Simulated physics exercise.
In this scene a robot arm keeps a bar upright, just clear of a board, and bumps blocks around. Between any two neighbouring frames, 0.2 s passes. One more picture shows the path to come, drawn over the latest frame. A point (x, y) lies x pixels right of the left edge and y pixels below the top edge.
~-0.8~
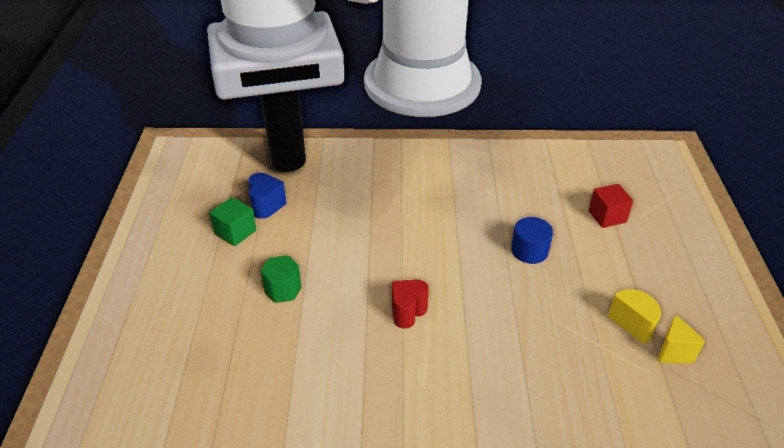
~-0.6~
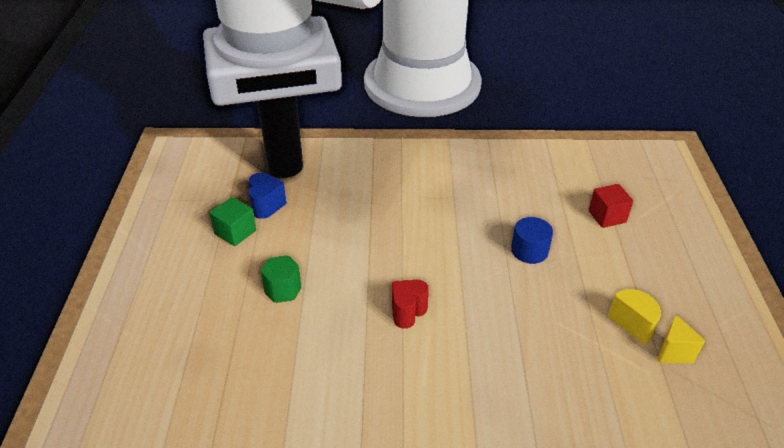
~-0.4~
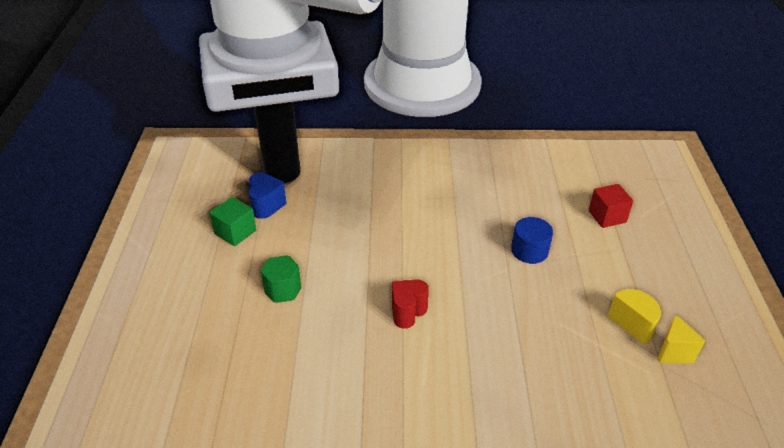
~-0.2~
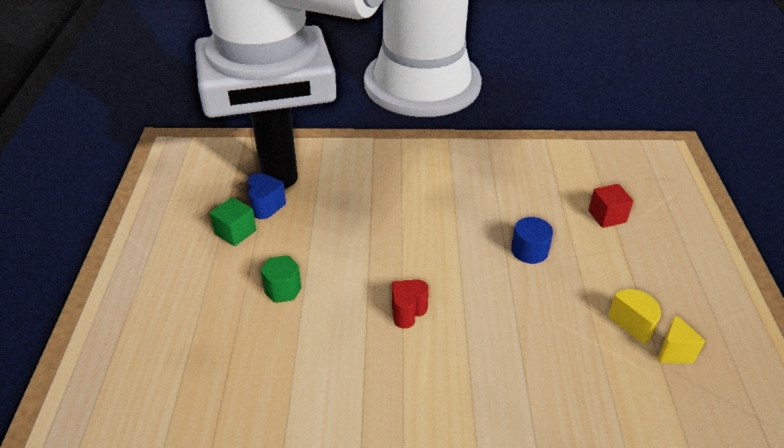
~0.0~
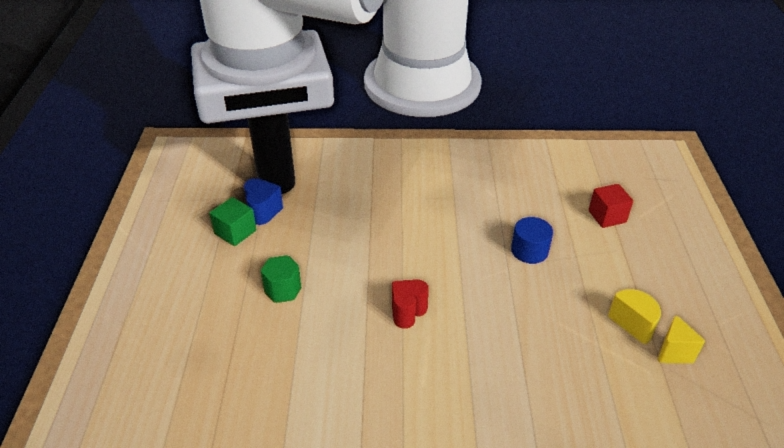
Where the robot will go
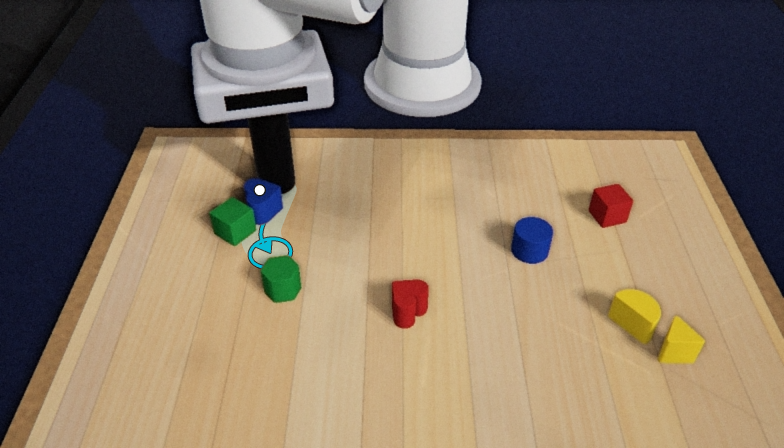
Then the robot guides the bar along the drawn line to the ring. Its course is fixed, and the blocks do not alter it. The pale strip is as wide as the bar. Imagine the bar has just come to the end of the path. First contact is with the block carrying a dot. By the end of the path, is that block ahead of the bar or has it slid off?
I believe the block carrying a dot loses its place ahead of the bar and slips off.
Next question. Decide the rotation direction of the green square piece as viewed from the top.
It swings round clockwise.
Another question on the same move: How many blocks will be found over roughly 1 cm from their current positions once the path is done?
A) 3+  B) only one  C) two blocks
Correct choice: C.
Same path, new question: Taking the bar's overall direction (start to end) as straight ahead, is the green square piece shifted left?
No, that is not what happens.
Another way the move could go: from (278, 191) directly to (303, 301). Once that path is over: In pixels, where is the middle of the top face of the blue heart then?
My estimate: (250, 229).
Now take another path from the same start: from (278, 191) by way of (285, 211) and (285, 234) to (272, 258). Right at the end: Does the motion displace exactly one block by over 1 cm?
No, that is not how it ends up.
The line goes from (278, 191) by way of (269, 211) and (261, 232) to (270, 253); the dot is on the blue heart.
What follows on the original path. Halfway along, bar at (263, 215); green square piece at (209, 230), turned 45° clockwise; blue heart at (241, 223).
At the end, bar at (269, 246); green square piece at (201, 235), turned 55° clockwise; blue heart at (230, 243), turned 25° clockwise; green six-sided block unmoved.
